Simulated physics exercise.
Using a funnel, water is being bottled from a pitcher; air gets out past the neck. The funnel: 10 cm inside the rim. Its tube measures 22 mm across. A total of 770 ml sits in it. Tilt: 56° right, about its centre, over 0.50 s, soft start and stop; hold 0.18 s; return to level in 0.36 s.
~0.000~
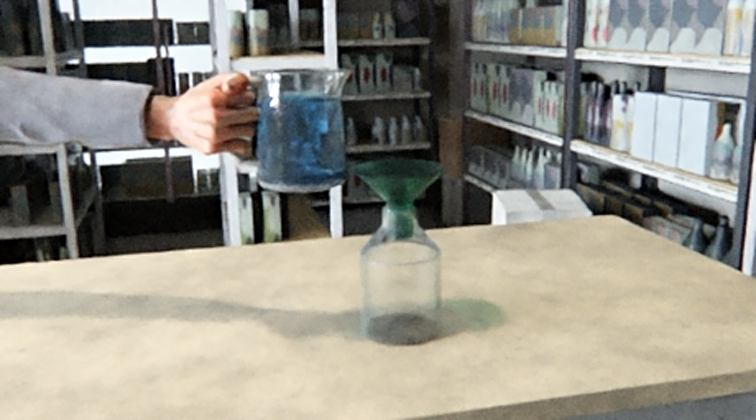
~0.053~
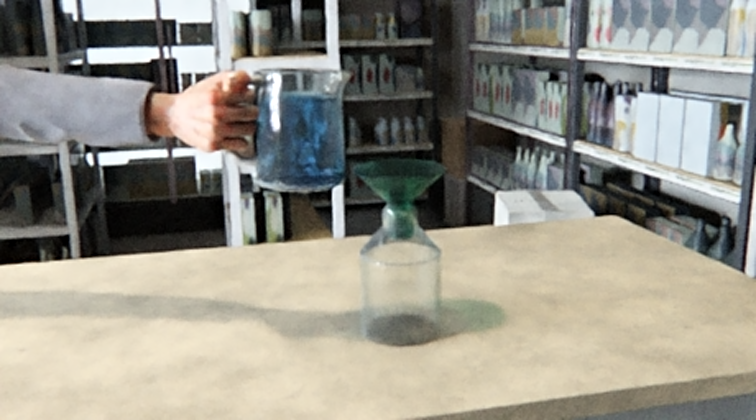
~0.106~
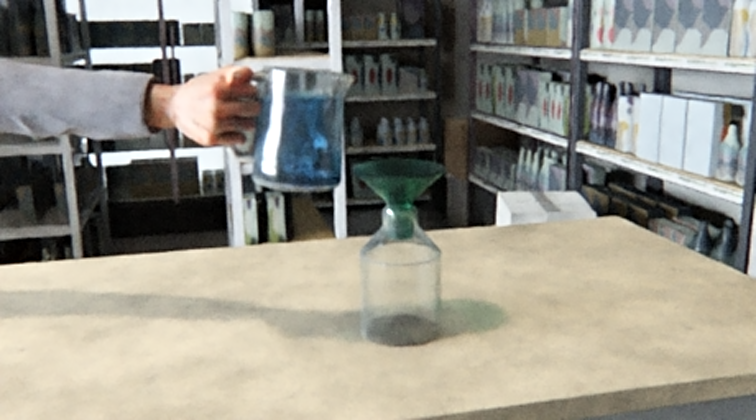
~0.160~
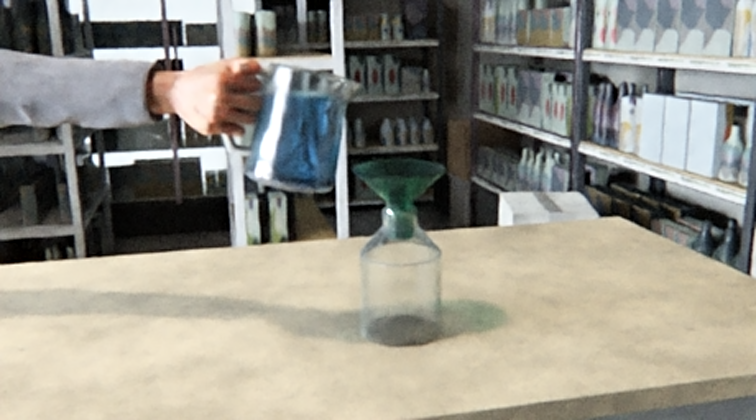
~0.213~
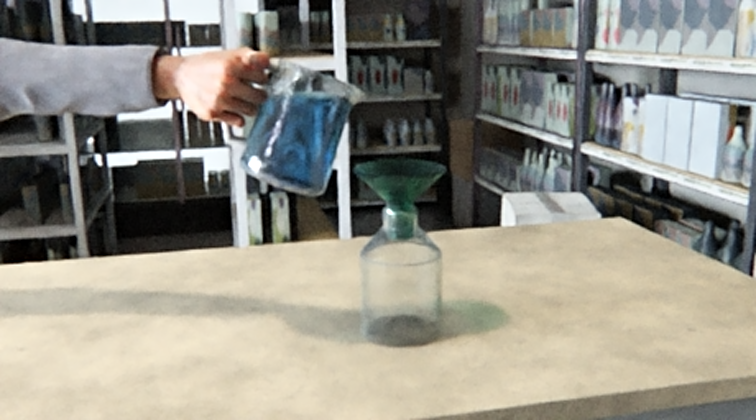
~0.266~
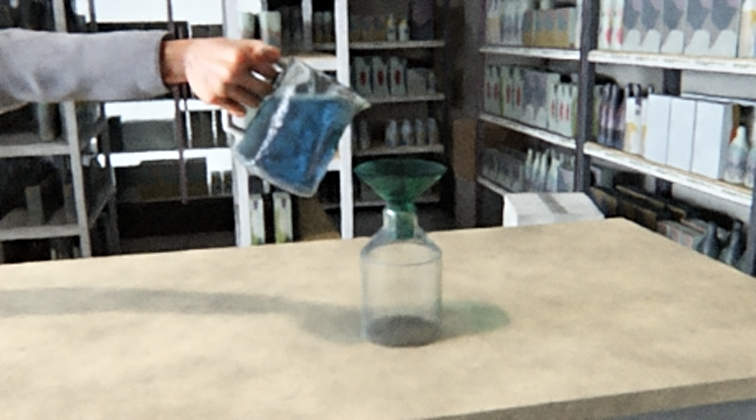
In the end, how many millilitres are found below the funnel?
Close to 140 ml ends up below it.
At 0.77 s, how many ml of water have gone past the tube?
Estimate: Some 50 ml.
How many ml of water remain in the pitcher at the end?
Some 610 ml.
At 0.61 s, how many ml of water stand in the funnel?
Reading: Approx. 45 ml.
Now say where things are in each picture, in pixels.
In the first frame, tilt 0°; pouring edge (351, 71); surface from (266, 97) to (326, 94); the funnel's rim runs from (359, 175) to (439, 170).
In the second frame, tilt 2°; pouring edge (353, 72); surface from (267, 96) to (328, 95).
In the third frame, tilt 6°; pouring edge (356, 76); surface from (267, 96) to (330, 95).
In the fourth frame, tilt 13°; pouring edge (362, 83); surface from (264, 107) to (334, 96).
In the fifth frame, tilt 22°; pouring edge (367, 93); surface from (262, 116) to (339, 98).
In the sixth frame, tilt 31°; pouring edge (372, 104); surface from (256, 121) to (349, 101).
After 0.47 s the tilt is 55° and 0 ml has passed the tube, 10 ml is in the funnel, 725 ml in the pitcher and 0 ml has missed.
After 0.61 s the tilt is 56° and 20 ml has passed the tube, 45 ml is in the funnel, 665 ml in the pitcher and 0 ml has missed.
After 0.77 s the tilt is 48° and 50 ml has passed the tube, 65 ml is in the funnel, 620 ml in the pitcher and 5 ml has missed.
After 0.93 s the tilt is 12° and 75 ml has passed the tube, 70 ml is in the funnel, 610 ml in the pitcher and 15 ml has missed.
In the end 145 ml has passed the tube, 0 ml is in the funnel, 610 ml in the pitcher and 15 ml has missed.
